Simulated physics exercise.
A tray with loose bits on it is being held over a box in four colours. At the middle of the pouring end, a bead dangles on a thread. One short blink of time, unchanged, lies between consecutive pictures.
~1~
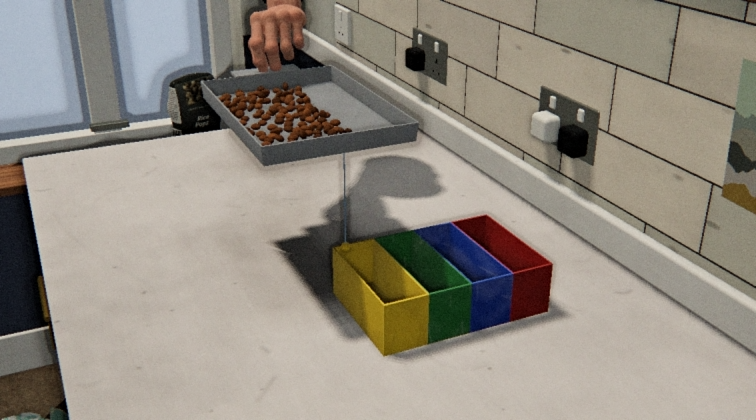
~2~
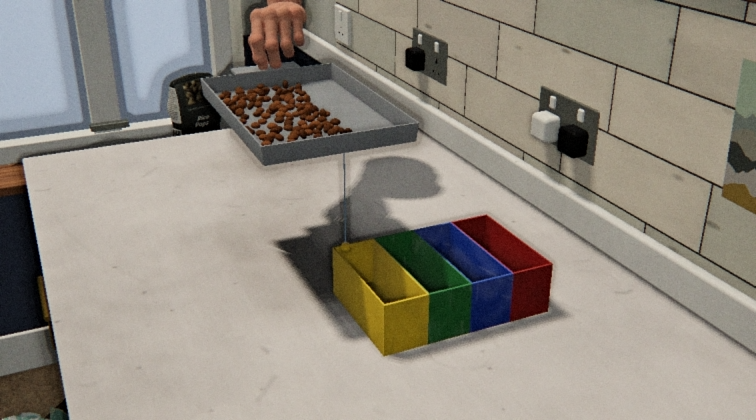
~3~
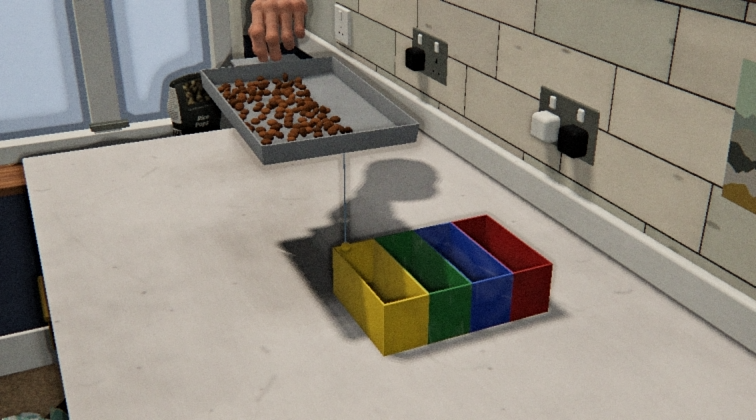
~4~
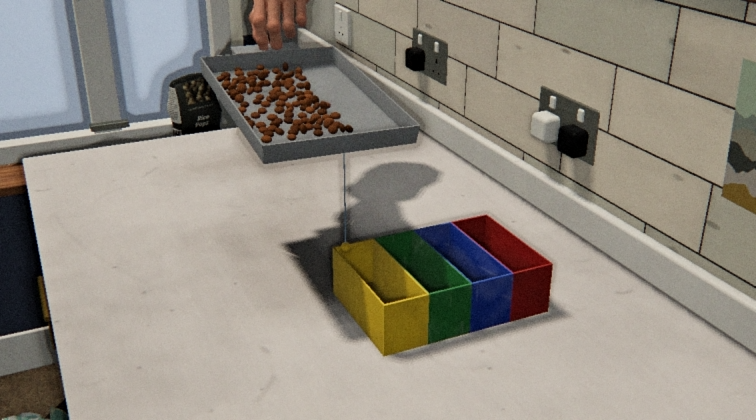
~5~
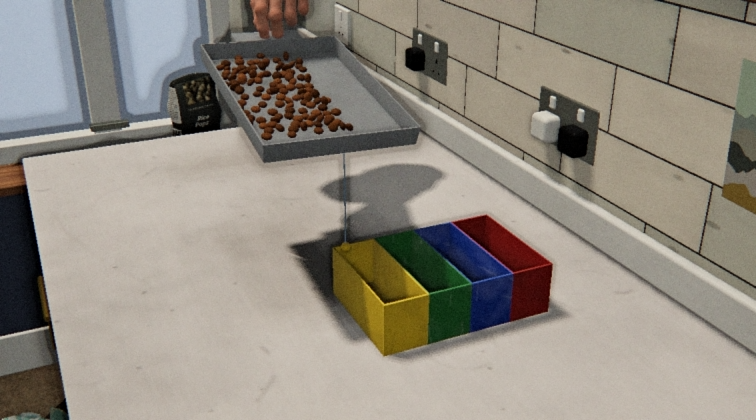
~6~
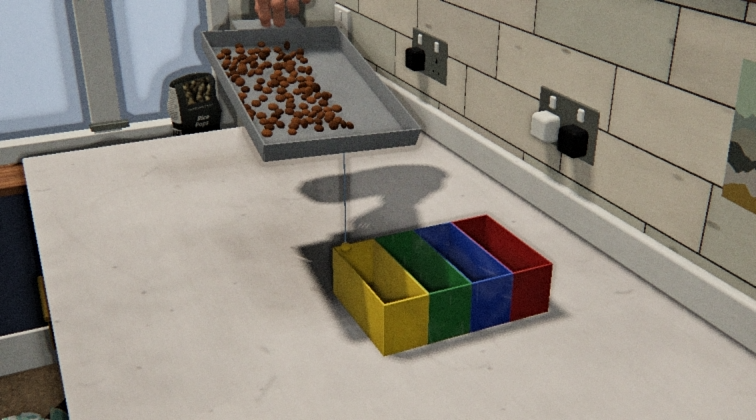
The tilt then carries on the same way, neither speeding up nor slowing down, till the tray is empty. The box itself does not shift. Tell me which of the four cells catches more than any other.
I would say the green cell.
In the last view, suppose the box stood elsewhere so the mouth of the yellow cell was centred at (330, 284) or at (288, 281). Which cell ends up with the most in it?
The blue one first, the red one second.
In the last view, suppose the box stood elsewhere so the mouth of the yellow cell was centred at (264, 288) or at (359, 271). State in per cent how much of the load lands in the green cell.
Trial 1 10%, trial 2 40%.
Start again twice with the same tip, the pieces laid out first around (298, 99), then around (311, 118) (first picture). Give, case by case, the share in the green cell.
About 50 and 40 per cent.
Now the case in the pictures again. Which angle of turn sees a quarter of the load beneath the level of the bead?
About 110 degrees.
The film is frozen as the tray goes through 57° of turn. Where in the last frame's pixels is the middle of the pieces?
Close to (351, 122).
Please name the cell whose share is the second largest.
The cell in yellow.
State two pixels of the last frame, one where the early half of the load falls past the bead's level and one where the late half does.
Early-half point (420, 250); late-half point (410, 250).
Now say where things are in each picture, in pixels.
Corners of the pouring end at (263, 146) and (416, 122), level; middle of the load at (283, 112), bits of dog kibble; bead on its thread at (346, 247); yellow cell at (406, 320); green cell at (450, 309); blue cell at (491, 298); red cell at (531, 288), in the first frame.
Corners of the pouring end at (263, 146) and (416, 122), level; middle of the load at (283, 110), in the second frame.
Corners of the pouring end at (263, 145) and (417, 123), tipped barely, lowest at the right corner; middle of the load at (283, 106), in the third frame.
Corners of the pouring end at (264, 144) and (418, 125), tipped a little, lowest at the right corner; middle of the load at (283, 99), in the fourth frame.
Corners of the pouring end at (265, 144) and (418, 126), tipped a little, lowest at the right corner; middle of the load at (284, 91), in the fifth frame.
Corners of the pouring end at (266, 144) and (419, 128), tipped a little, lowest at the right corner; middle of the load at (284, 84); yellow cell at (406, 320); green cell at (450, 309); blue cell at (491, 298); red cell at (531, 288), in the sixth frame.
Soon after the last picture, tray tipped steeply; all on the tray.
A little later, tray tipped right over; nearly all on the tray; a stray few in the green cell; a stray few in the yellow cell; a stray few in the blue cell; a small part falling or outside the box.
Later still, tray tipped past a quarter turn; about half in the green cell; about a quarter in the yellow cell; a stray few in the blue cell; about a quarter falling or outside the box.
At rest, tray tipped past a quarter turn; about half in the green cell; about a quarter in the yellow cell; a stray few in the blue cell; none in the red cell; about a quarter outside the box.
